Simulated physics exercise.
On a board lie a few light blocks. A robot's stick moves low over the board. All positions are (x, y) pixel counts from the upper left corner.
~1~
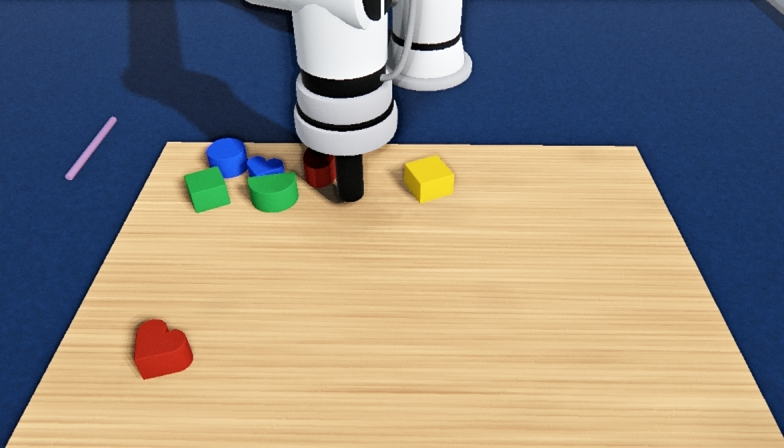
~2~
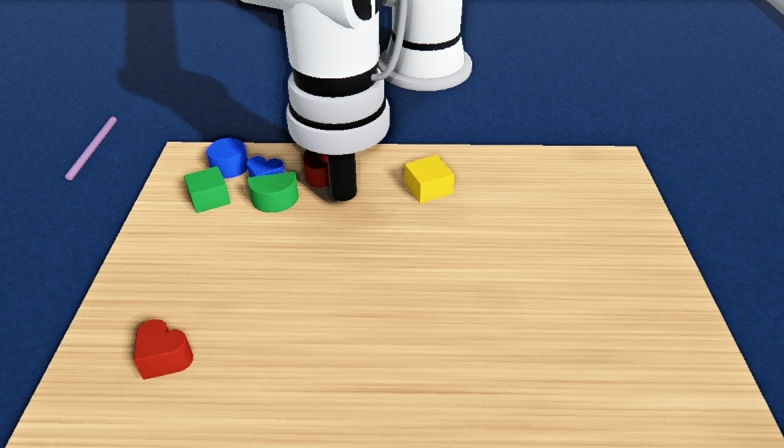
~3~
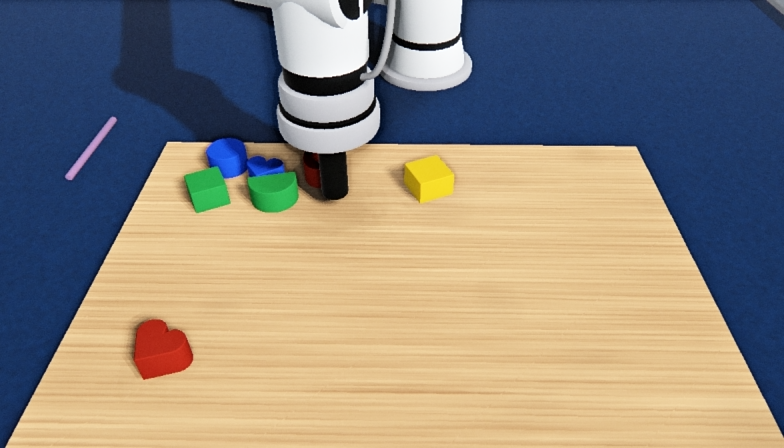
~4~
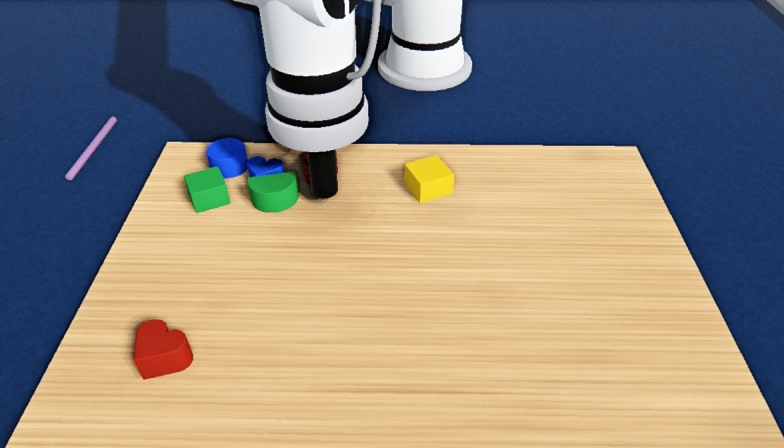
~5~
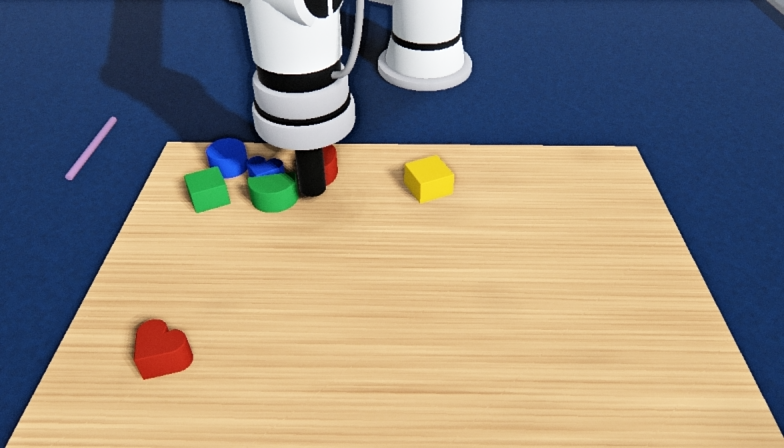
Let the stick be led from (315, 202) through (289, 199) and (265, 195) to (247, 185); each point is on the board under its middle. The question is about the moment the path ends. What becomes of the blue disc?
It is still where it was.
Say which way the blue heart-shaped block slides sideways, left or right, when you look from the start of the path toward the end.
The shift is to the right of that direction.
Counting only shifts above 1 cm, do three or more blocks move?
I expect so.
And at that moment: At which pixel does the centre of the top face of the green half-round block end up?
It should be at (219, 183) by then.
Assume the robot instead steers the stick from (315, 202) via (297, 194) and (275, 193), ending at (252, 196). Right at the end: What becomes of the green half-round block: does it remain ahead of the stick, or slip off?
It is still ahead of the stick.
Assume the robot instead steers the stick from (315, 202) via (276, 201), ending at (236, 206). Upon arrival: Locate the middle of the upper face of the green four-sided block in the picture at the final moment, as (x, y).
It will end up at (182, 181).
The first path, step by step. Halfway along, stick (274, 186); green four-sided block (193, 181), turned 25° clockwise; blue heart-shaped block (258, 160), turned 20° clockwise; green half-round block (237, 184), turned 20° anticlockwise.
At the end, stick (245, 173); green four-sided block (187, 182), turned 40° clockwise; blue disc still; blue heart-shaped block (256, 151), turned 50° clockwise; green half-round block (219, 183), turned 65° anticlockwise.
